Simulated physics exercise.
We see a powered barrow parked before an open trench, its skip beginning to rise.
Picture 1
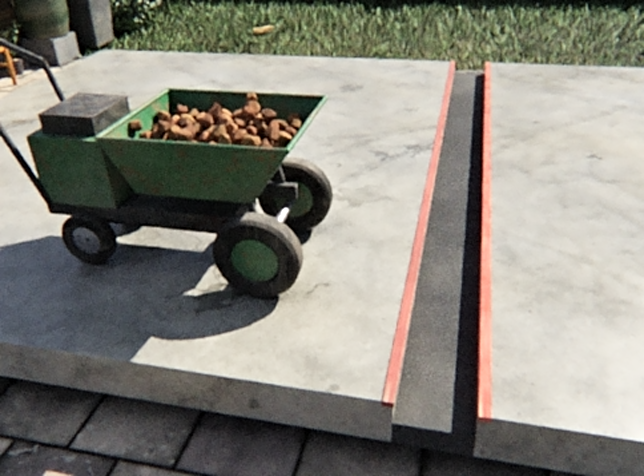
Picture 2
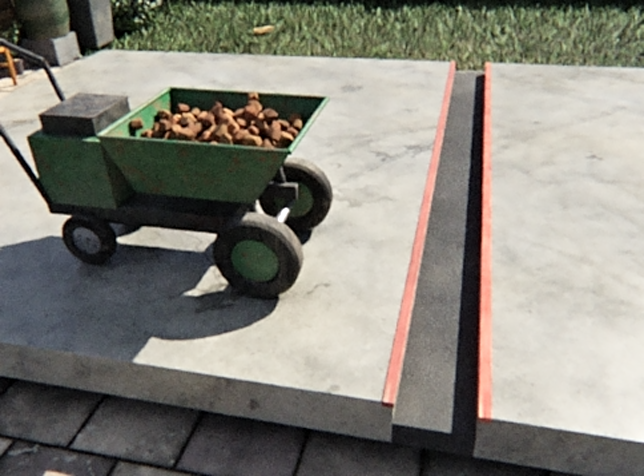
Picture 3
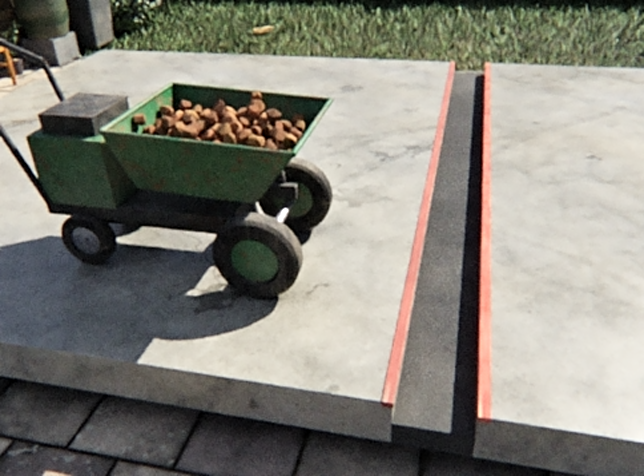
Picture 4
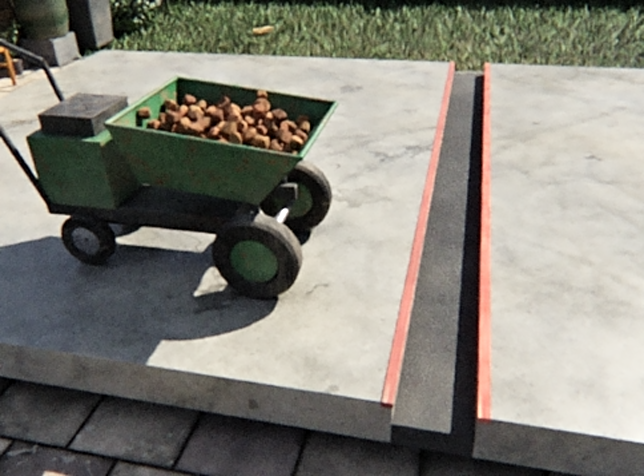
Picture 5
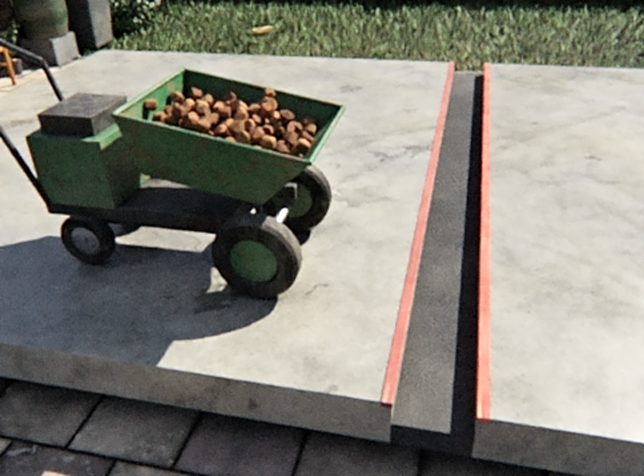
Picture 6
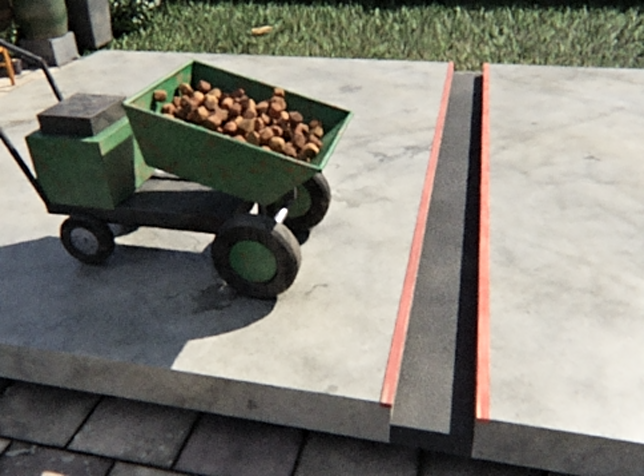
A green barrow full of brown clods stands still while its skip slowly tilts right.
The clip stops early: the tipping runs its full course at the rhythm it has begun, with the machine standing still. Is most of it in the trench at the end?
The trench takes over half.
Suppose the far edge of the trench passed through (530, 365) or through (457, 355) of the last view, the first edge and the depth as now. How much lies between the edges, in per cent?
The first gives 80 %, the second 50 %.
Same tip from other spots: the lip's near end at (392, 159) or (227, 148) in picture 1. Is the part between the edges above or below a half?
The first try: The smaller part. The second: Below a half.
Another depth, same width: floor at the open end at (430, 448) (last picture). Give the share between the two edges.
About 80 per cent.
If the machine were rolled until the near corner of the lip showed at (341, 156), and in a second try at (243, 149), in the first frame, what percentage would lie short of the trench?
Near 0 % and 50 %.
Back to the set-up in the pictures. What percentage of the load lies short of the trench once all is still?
Roughly 25 in a hundred.
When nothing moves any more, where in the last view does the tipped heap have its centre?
Close to (435, 274).
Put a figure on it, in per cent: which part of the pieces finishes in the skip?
It comes to 0 per cent or so.
Soon, skip tipped steeply; all in the skip.
A while on, skip tipped steeply; most in the skip; a small part short of the trench; a small part in or heaped over the trench; a small part falling.
Towards the end, skip tipped right over; about a quarter in the skip; a small part short of the trench; about two thirds in or heaped over the trench; a stray few beyond it.
Finally, skip tipped right over; a stray few in the skip; about a quarter short of the trench; about two thirds in or heaped over the trench; a small part beyond it.
